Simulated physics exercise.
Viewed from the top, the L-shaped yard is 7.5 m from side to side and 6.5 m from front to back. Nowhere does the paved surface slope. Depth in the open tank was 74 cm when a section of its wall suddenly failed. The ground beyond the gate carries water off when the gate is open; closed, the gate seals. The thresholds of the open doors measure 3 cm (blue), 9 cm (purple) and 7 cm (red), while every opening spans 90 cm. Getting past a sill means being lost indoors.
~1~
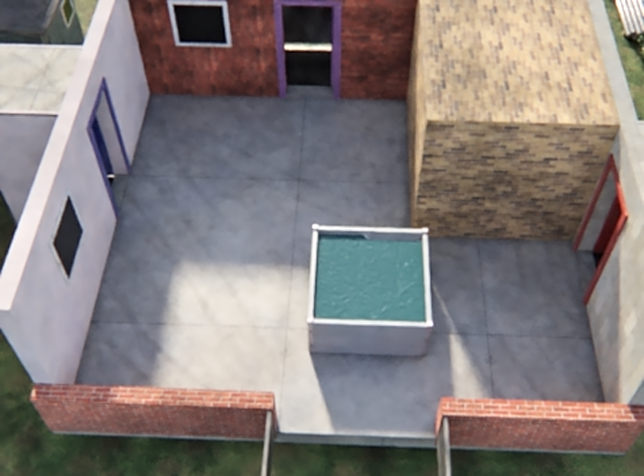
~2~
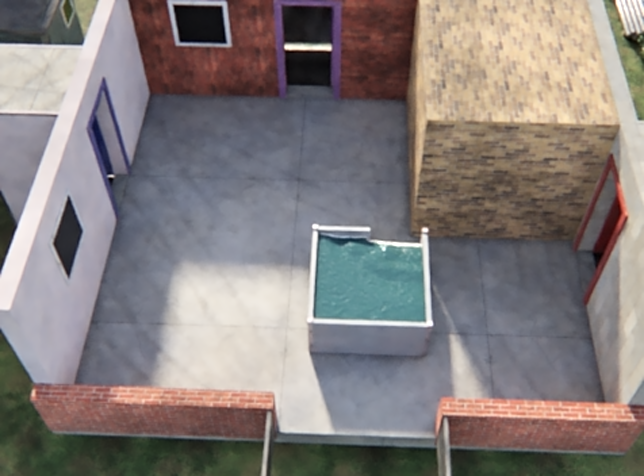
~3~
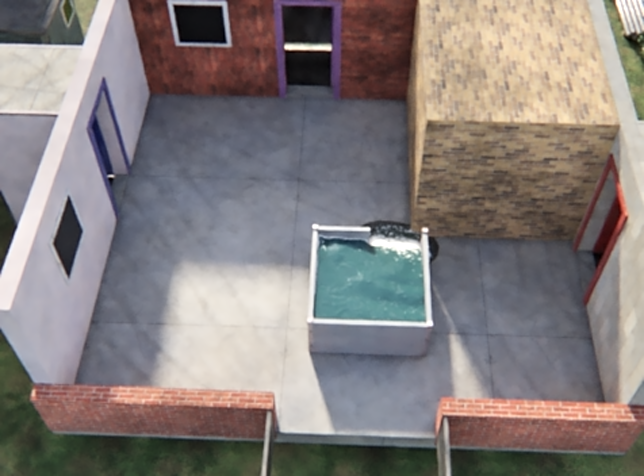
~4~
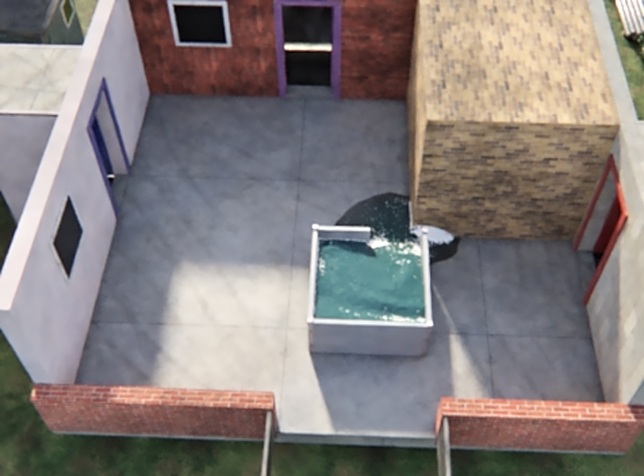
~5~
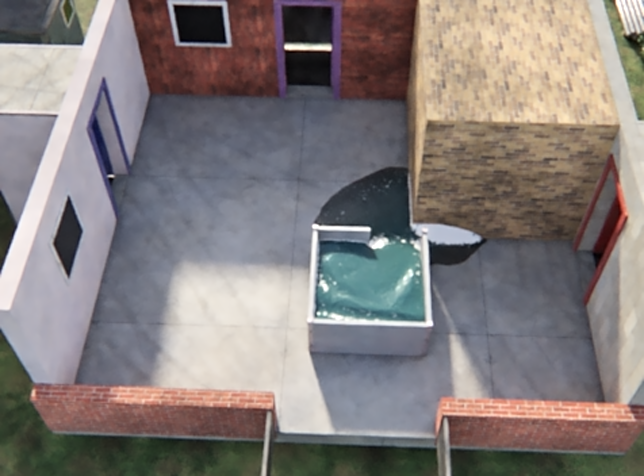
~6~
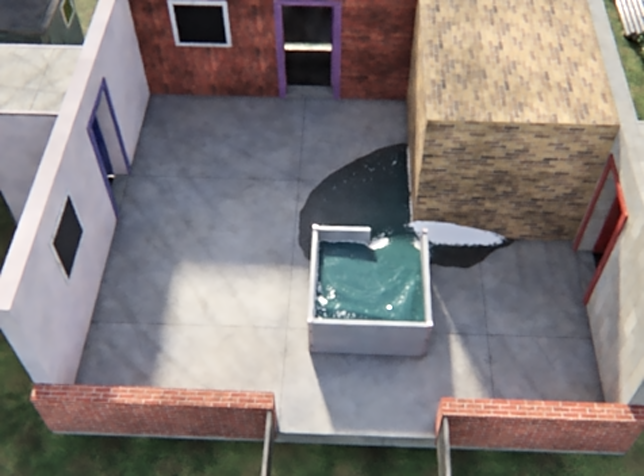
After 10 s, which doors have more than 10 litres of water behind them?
I'd say the blue door ends up above the set figure, I'd say the purple door ends up above the set figure, I'd say the red door ends up above the set figure.
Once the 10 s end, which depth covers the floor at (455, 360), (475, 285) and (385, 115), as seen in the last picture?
First 3 cm, then 2 cm, then 5 cm.
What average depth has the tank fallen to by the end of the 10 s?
I'd put the mean depth near 7 centimetres.
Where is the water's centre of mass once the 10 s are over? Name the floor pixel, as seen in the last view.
The water is centred near (285, 242).
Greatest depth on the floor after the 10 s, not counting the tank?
It gets to some 9 cm.
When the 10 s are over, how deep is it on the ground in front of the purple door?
Depth: ~ 5.0 cm.
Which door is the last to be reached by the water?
That would be the blue one.
A moment later water covers 25 % of the floor and is deepest (40 cm) near (420, 237); blue door not reached, purple door not reached, red door 10 cm at the sill, 1 L in.
Soon after water covers 35 % of the floor and is deepest (30 cm) near (367, 101); blue door not reached, purple door 21 cm at the sill, 18 L in, red door 16 cm at the sill, 47 L in.
Next water covers 40 % of the floor and is deepest (25 cm) near (150, 96); blue door not reached, purple door 15 cm at the sill, 62 L in, red door 12 cm at the sill, 85 L in.
Later on water covers 65 % of the floor and is deepest (14 cm) near (145, 115); blue door 6 cm at the sill, 6 L in, purple door 9 cm at the sill, 81 L in, red door 7 cm at the sill, 101 L in.
At the end water covers 95 % of the floor and is deepest (9 cm) near (209, 413); blue door 5 cm at the sill, 27 L in, purple door 5 cm at the sill, 82 L in, red door 3 cm at the sill, 102 L in.
